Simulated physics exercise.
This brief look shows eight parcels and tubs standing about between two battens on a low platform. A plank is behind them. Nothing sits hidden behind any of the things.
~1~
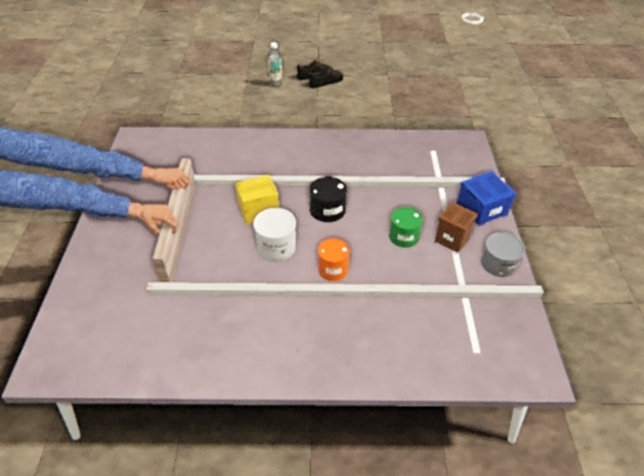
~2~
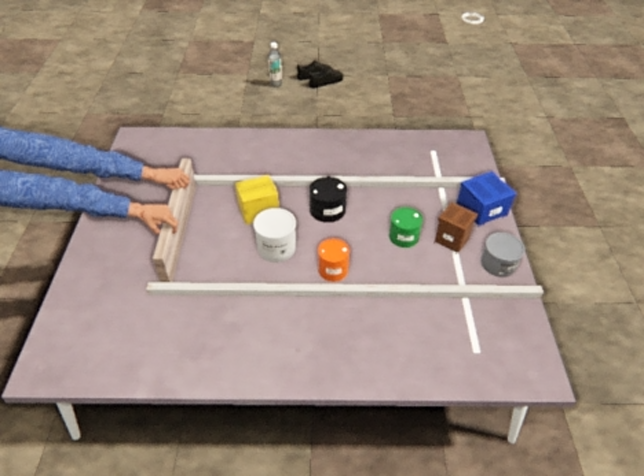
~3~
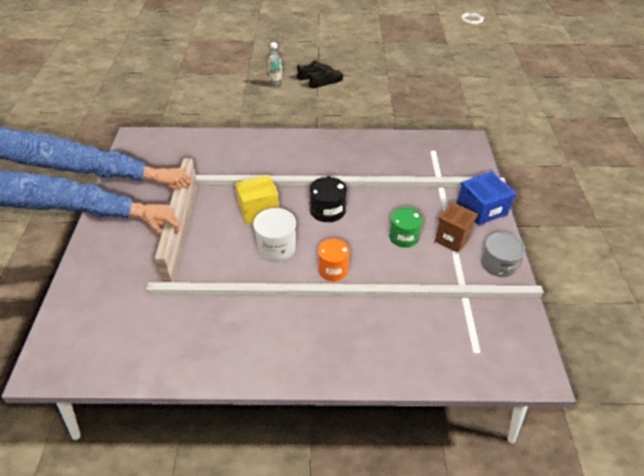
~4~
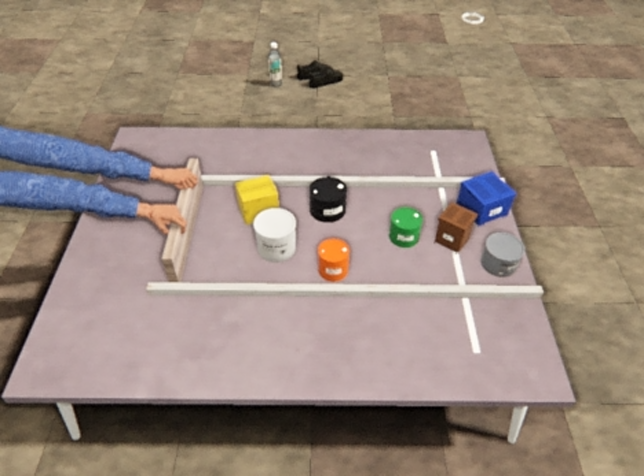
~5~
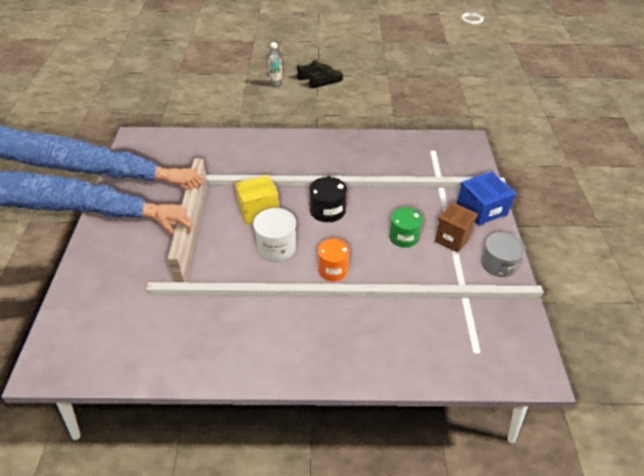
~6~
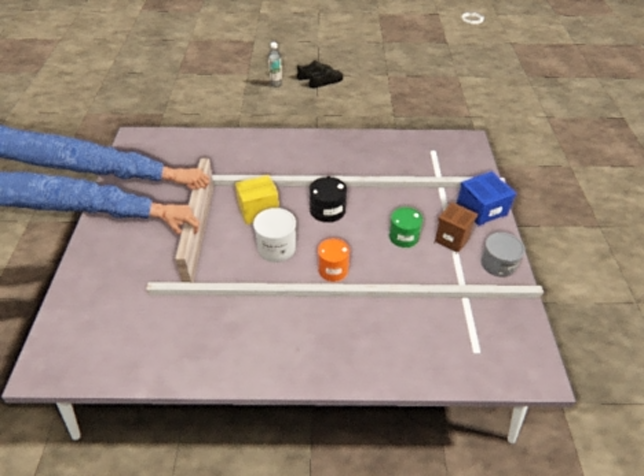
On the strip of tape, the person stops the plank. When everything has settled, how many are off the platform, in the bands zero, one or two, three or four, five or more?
So the tally of ones that come down is one, perhaps two, really.
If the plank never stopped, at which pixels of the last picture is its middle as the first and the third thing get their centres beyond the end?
I'd put the first at about (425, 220) and the next at about (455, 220).
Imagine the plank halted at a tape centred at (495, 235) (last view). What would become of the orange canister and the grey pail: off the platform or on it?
The orange canister remains in place; as for the grey pail, it does not stay.
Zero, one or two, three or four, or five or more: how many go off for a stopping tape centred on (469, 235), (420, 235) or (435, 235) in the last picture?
Three to four; not one; either one or two.
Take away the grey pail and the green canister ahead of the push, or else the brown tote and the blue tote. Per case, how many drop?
1 in the first try, 0 in the second.
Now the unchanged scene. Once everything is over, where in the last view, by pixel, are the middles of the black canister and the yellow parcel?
In the last picture the black canister sits around (501, 198) and the yellow parcel around (467, 204).
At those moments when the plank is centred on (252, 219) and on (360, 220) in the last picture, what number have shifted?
At that stage 1; at the next, 5.
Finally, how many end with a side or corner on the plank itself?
3 are in contact with it.
Soon after, none off yet; grey pail at rest near (502, 255); blue tote at rest near (485, 199); brown tote at rest near (455, 229).
In the end, the number that fall off is one or two; gone, blue tote.
